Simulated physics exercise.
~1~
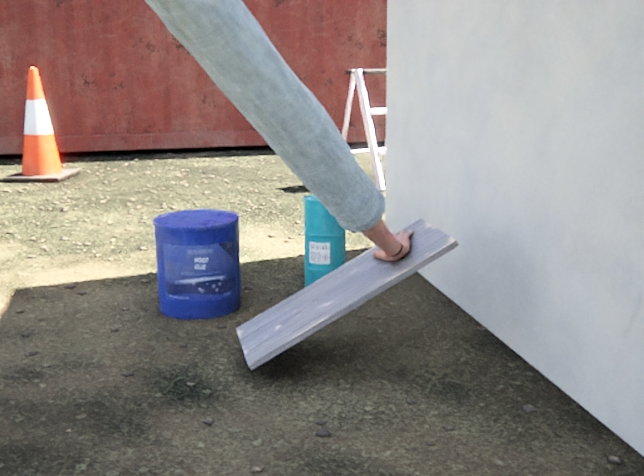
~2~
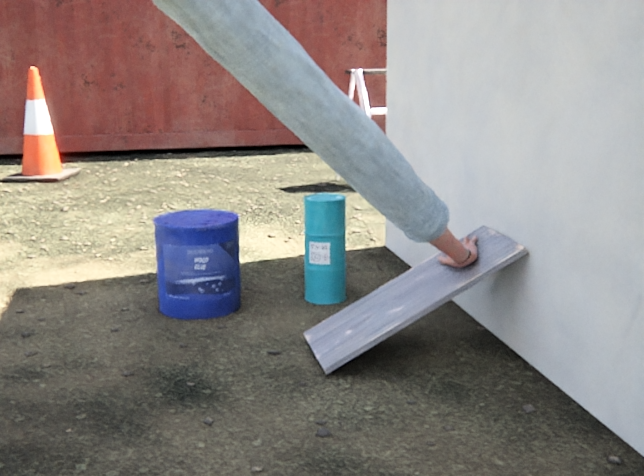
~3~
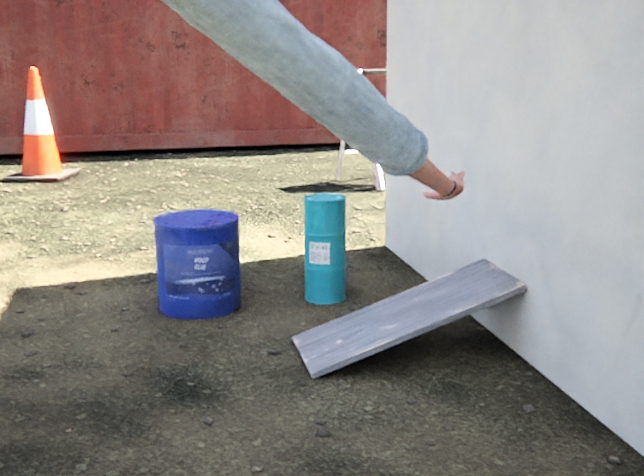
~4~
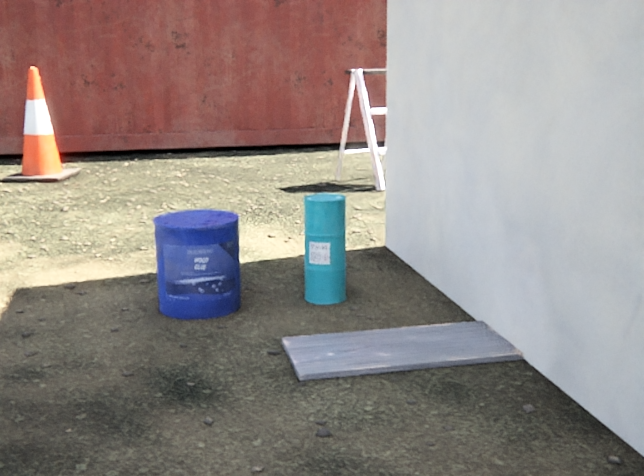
A hand moved a grey board to the right and leaned it at a low slant against a pale wall, then let go and drew back. The board slid down until it lay flat on the ground, while the blue pail and turquoise canister stayed put.
